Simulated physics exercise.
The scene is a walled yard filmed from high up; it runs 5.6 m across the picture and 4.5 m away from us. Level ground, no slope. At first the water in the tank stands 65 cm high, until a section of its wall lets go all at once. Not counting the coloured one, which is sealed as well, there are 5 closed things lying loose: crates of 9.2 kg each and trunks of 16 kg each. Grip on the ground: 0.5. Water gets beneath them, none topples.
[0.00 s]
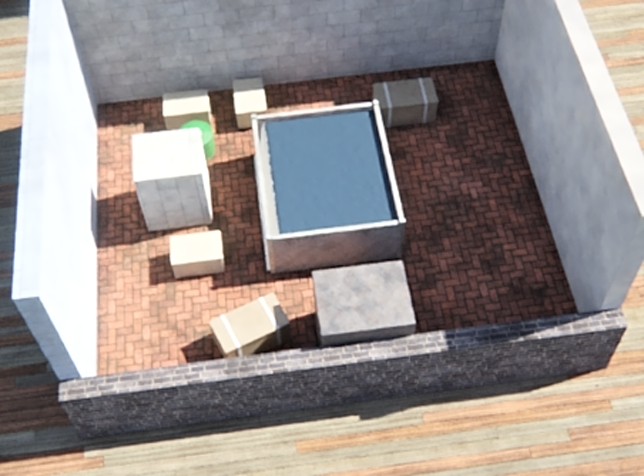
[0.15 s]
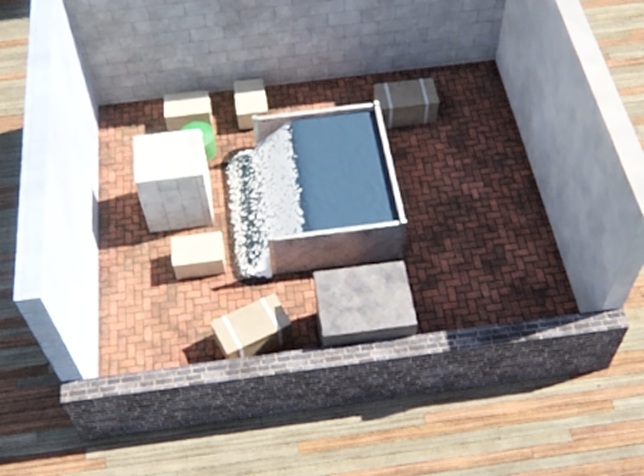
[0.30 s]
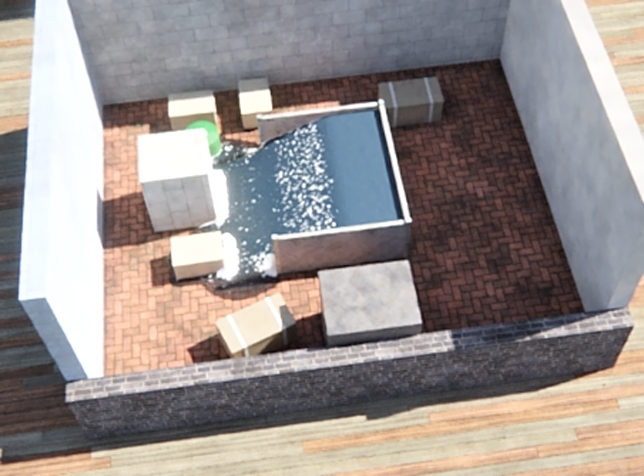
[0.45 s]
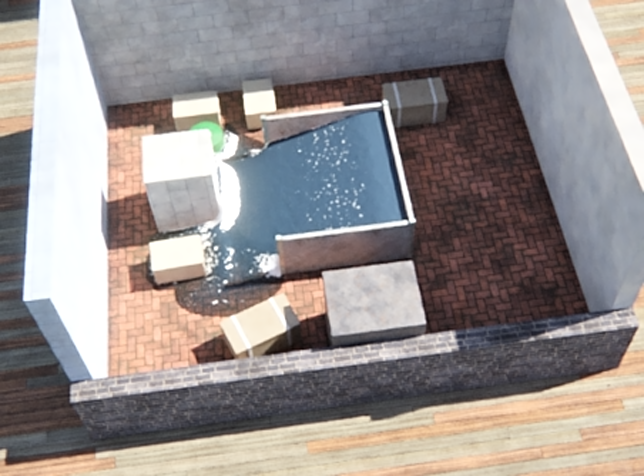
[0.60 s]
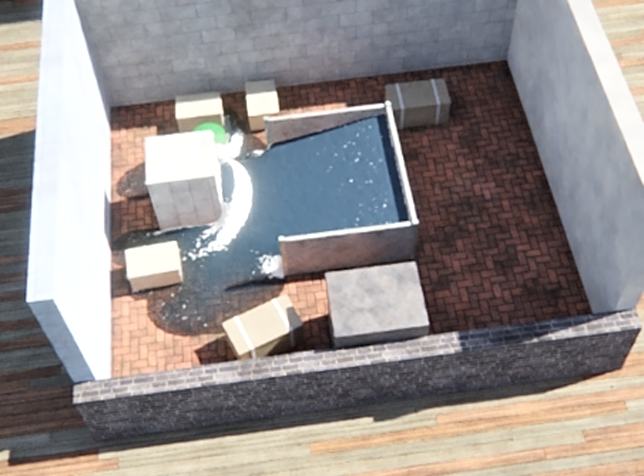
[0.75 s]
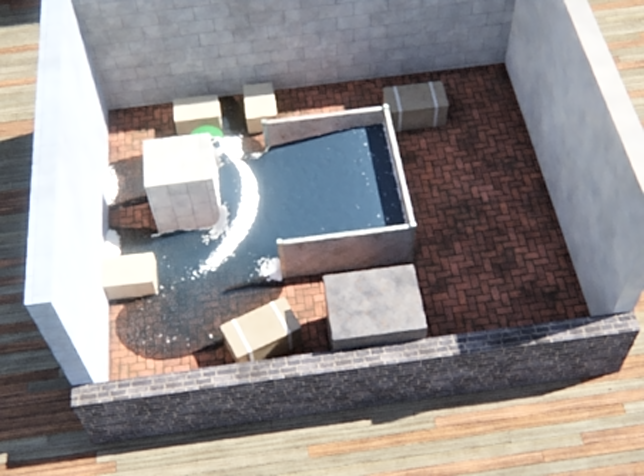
Water pours from the tank's open left side, spreads around a white block and pushes one crate left.
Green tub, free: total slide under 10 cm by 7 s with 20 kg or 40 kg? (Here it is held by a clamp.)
It's going to move too far regardless.
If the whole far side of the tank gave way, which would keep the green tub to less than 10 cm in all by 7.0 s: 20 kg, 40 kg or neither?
So only the heavier pick.
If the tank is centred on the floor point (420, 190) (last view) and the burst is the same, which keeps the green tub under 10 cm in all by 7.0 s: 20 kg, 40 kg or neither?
Then the outcome is clear: Not even the heavier works.
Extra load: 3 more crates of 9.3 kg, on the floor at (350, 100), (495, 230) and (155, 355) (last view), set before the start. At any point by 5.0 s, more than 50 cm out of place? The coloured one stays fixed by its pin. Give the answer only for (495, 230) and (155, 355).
First one stayed within, second went beyond.
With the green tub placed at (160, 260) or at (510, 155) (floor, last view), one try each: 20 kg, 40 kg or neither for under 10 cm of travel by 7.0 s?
Order kept: Both picks fail, light pick works.
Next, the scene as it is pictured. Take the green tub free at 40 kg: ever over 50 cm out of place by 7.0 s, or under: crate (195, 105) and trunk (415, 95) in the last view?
Beyond the mark, below the mark.
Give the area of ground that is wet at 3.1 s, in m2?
Near 15 m2 in all.
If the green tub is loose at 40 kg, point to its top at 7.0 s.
I'd look near (161, 121).
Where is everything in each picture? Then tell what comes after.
In the first picture, the green tub at (195, 134) rests on the ground; water covers 2.7 m2; 0 of 6 have shifted.
In the second picture, the green tub at (196, 135), on the bottom; water covers 3.8 m2; 0 of 6 have shifted.
In the third picture, the green tub at (201, 134) rests on the ground; water covers 4.6 m2; 1 of 6 have shifted.
In the fourth picture, the green tub at (205, 135) rests on the ground; 5.5 m2 under water; 1 of 6 have shifted.
In the fifth picture, the green tub at (208, 136) rests on the ground; water covers 6.7 m2; 1 of 6 have shifted.
In the sixth picture, the green tub at (206, 139) rests on the ground; water covers 8.0 m2; 1 of 6 have shifted.
After 1.4 s the green tub would be 103 cm from its start with 20 kg and 58 cm from its start with 40 kg; 11 cm of water round it then.
After 3.1 s the green tub would be 71 cm from its start with 20 kg and 71 cm from its start with 40 kg; 14 cm of water round it then.
After 4.9 s the green tub would be 49 cm from its start with 20 kg and 71 cm from its start with 40 kg; 10 cm of water round it then.
After 7.0 s the green tub would be 85 cm from its start with 20 kg and 71 cm from its start with 40 kg; 9 cm of water round it then.
